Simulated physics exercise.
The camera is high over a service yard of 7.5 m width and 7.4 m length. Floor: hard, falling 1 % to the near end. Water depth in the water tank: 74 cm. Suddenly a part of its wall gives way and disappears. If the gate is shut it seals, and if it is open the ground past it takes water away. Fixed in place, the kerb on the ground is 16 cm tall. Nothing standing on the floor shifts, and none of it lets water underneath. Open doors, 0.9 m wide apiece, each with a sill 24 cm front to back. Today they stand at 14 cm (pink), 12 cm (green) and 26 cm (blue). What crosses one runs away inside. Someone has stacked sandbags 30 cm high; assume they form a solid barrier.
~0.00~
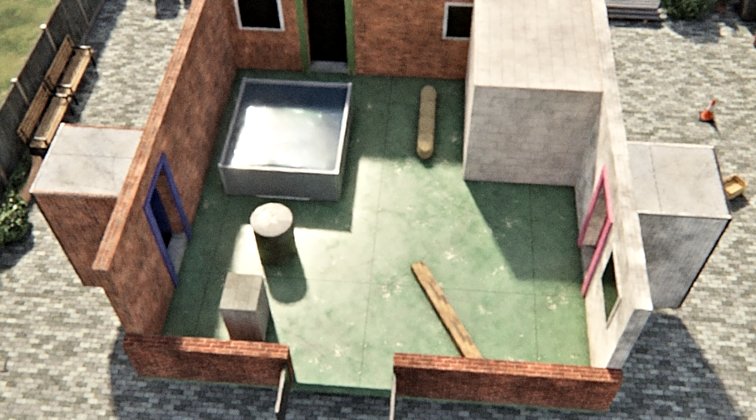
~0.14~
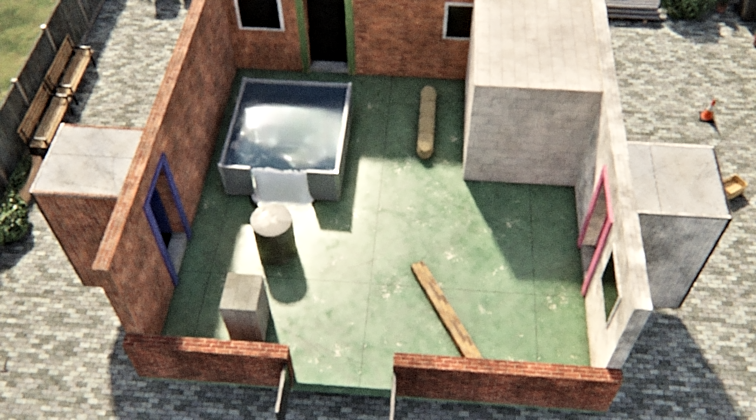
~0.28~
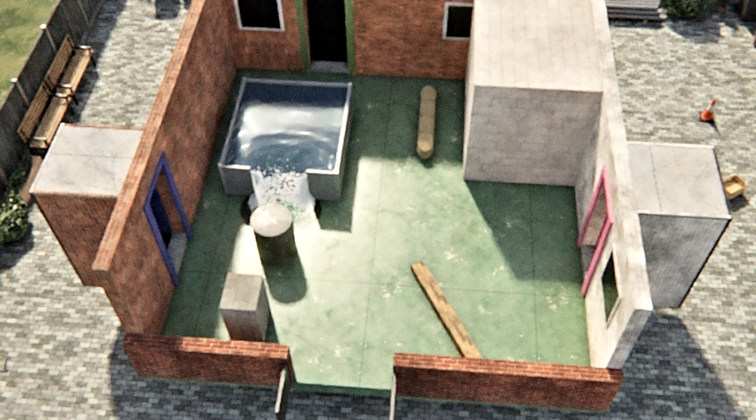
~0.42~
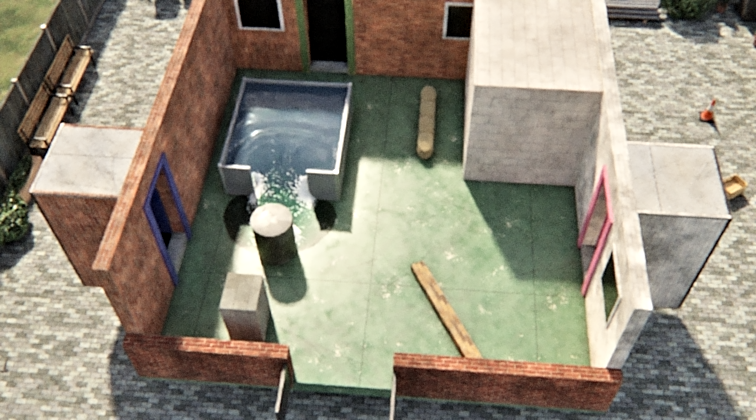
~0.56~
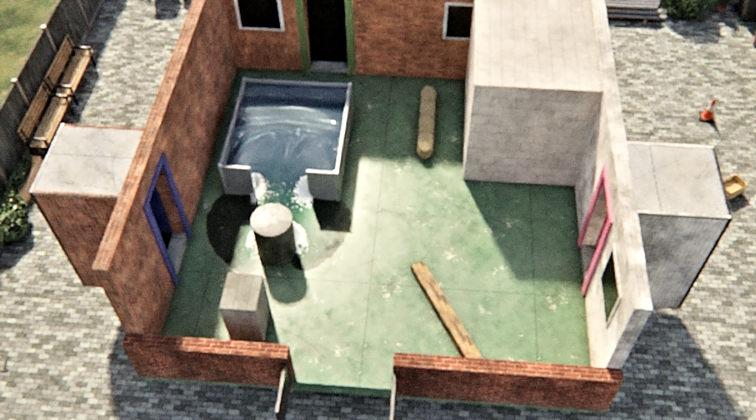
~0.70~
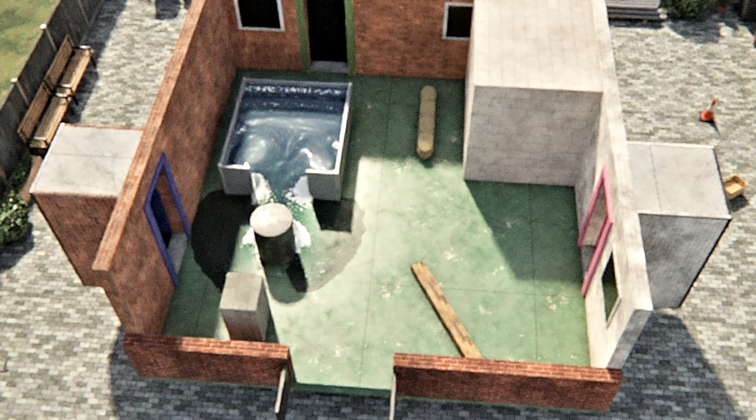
In the video, a water tank stands full in a walled yard with a green floor until part of its front wall gives way, and water pours out around a round pillar, spreading a dark wet patch across the floor.
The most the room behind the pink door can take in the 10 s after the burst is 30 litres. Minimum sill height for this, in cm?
At least 6.5 cm or so.
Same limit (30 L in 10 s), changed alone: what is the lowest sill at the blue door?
For the blue door, about 27 cm.
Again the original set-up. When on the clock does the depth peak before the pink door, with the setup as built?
Some 3.6 s, more or less.
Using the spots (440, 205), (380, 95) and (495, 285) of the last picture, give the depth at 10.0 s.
Some 6, 2 and 5 cm.
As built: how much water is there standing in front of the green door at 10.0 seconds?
Depth: Near 1.5 cm.
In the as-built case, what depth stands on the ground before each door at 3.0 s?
Pink door 5 cm, green door 0 cm, blue door 26 cm.
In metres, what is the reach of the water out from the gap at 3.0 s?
6.8 m.
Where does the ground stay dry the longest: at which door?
Answer: The green door.
After 1.4 s water covers 25 % of the floor, deepest (58 cm) near (275, 230); it has not reached the pink door.
After 3.0 s water covers 55 % of the floor, deepest (38 cm) near (155, 358); 5 cm at the pink door, 0 litres in over its 14 cm sill.
After 10.0 s water covers 90 % of the floor, deepest (18 cm) near (155, 358); 9 cm at the pink door, 0 litres in over its 14 cm sill.
At the pink door as built, the water arrived by 2.9 s and peaked near 12 cm at 3.6 s.
With a sill of 6 cm, 41 litres would have come in within the 10 s; with 7.5 cm, 18 litres. So under 30 litres takes about 6.5 cm.
